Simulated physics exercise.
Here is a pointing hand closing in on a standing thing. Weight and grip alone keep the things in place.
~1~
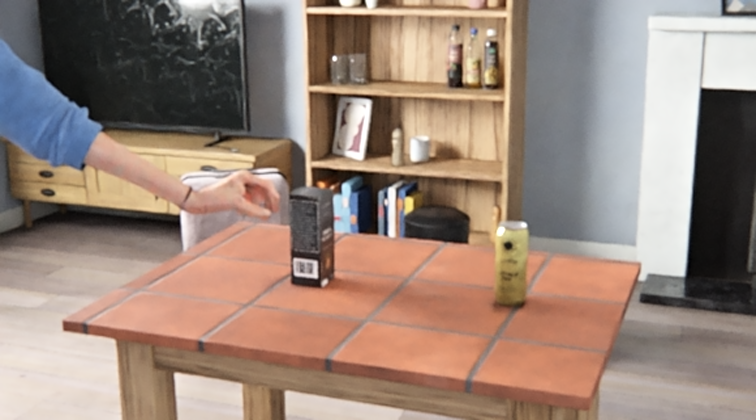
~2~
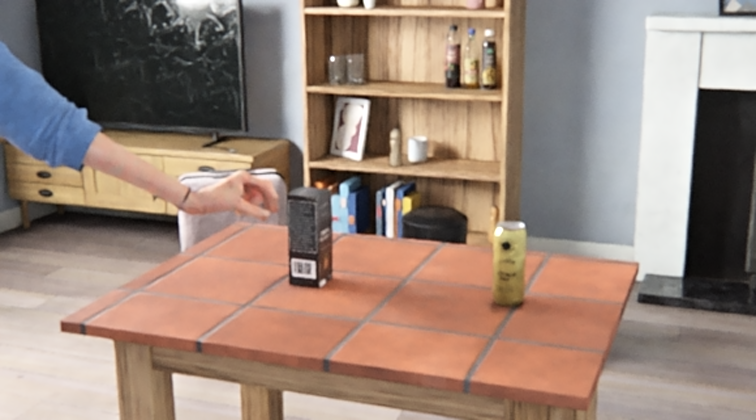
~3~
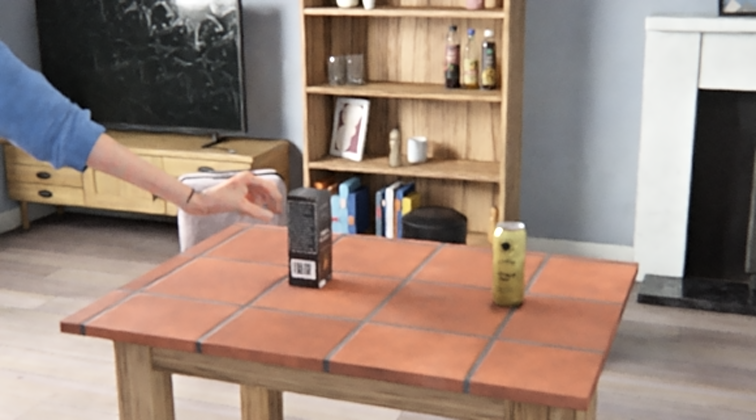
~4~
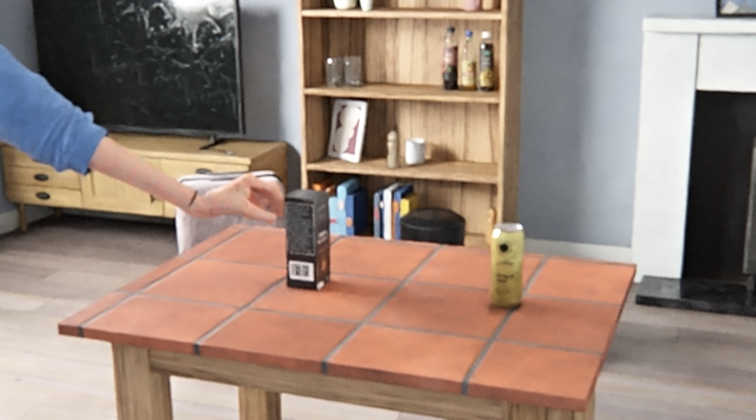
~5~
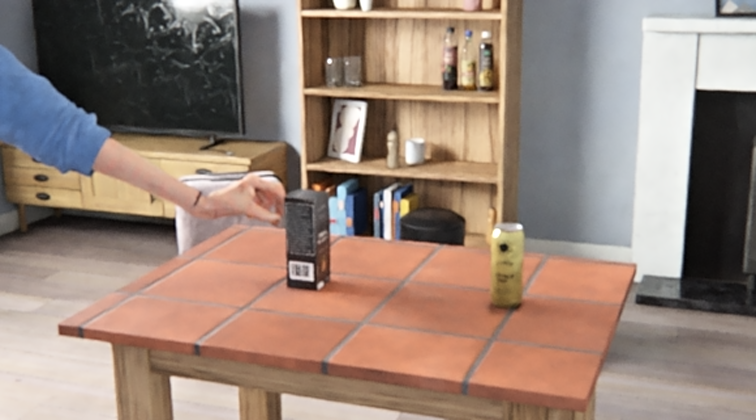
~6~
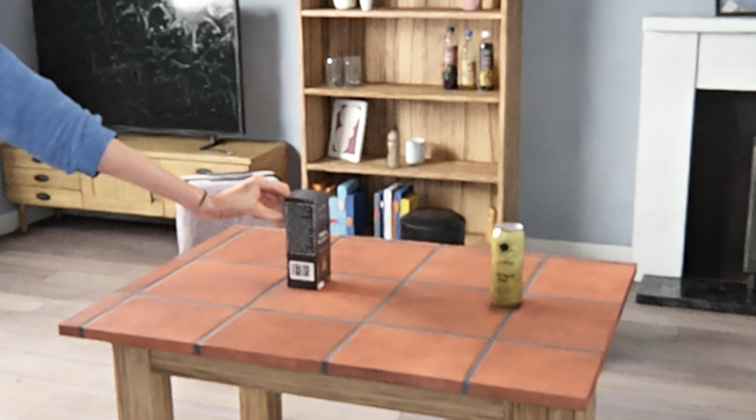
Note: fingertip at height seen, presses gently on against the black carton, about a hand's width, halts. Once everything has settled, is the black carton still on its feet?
No. It will lose its balance.
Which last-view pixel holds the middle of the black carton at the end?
Around (381, 276).
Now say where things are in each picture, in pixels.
In the first picture, black carton (312, 237).
In the second picture, black carton (310, 237).
In the third picture, black carton (310, 238).
In the fourth picture, black carton (308, 240).
In the fifth picture, black carton (308, 240).
In the sixth picture, black carton (308, 239).
Then, 0.50 s on from there, black carton turned 19° from how it was put near (323, 238).
Then, 0.90 s on from there, black carton on its side near (368, 268).
Then, 1.10 s on from there, black carton on its side near (381, 276).
In the end, toppled on the table, black carton. At the end, from the last picture's camera, black carton near (381, 276).
